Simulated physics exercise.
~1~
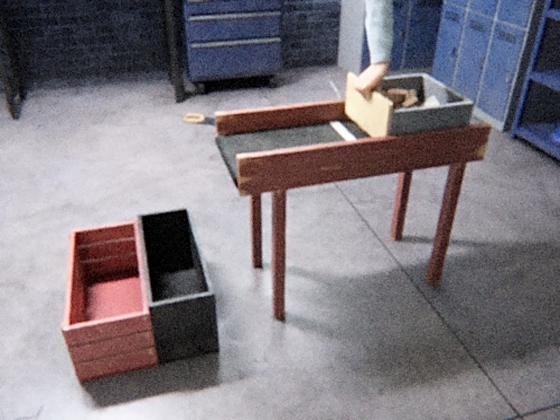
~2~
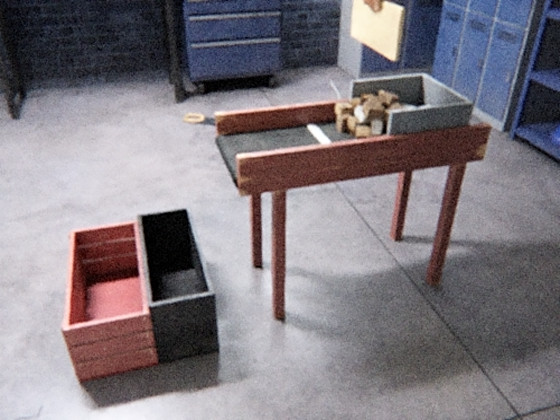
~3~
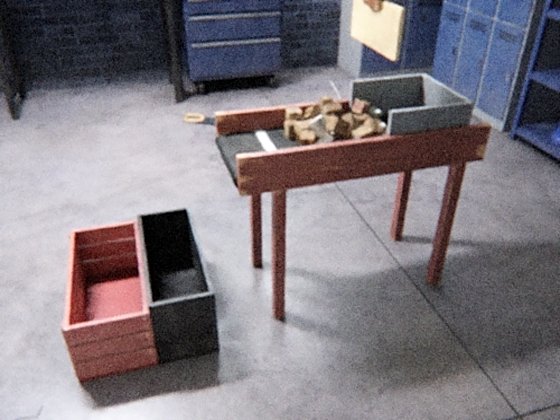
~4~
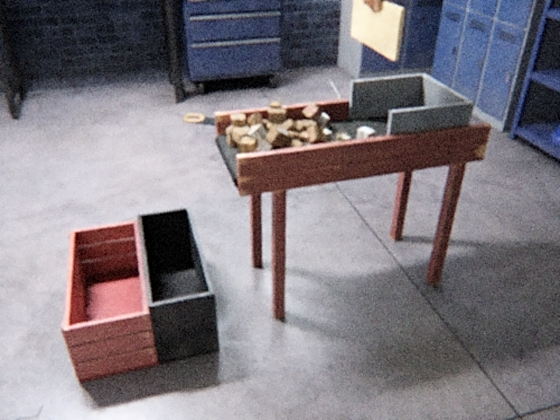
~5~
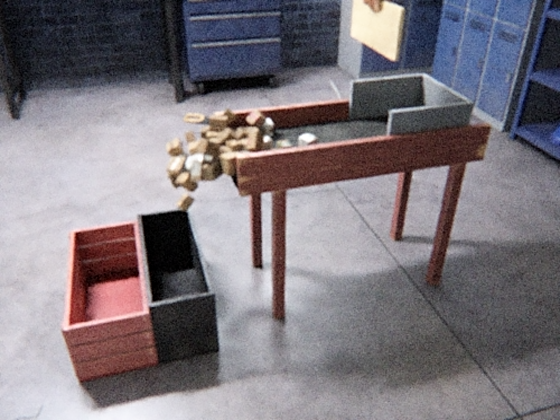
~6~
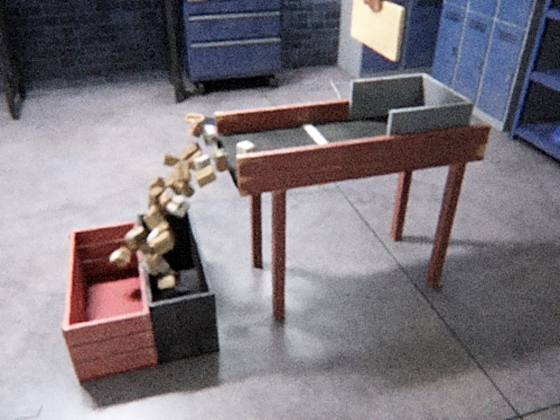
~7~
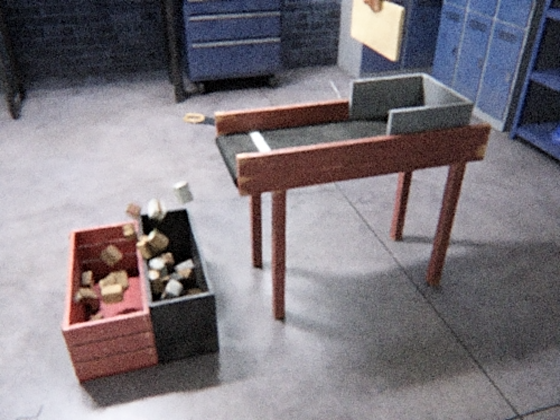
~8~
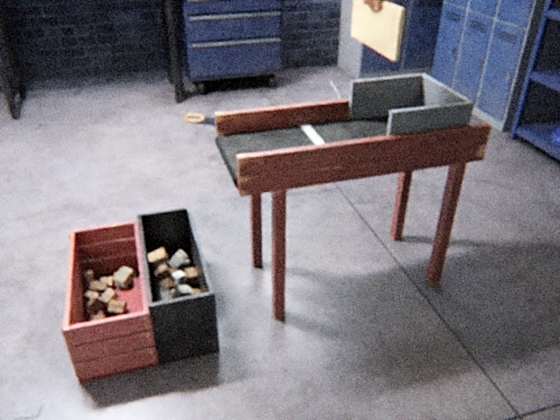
In a workshop with a grey floor, a brick wall and blue cabinets, seen from slightly above, a raised belt with reddish-brown sides stands on the right. A grey pen sits at its right end, and a red bin and a black tub stand side by side on the floor at lower left. A hand lifts the pale gate, and small tan and grey blocks ride left along the belt in a loose heap. They spill off the end, tumble down and scatter into both containers. Finally the belt is empty, with more blocks in the black tub than in the red bin.
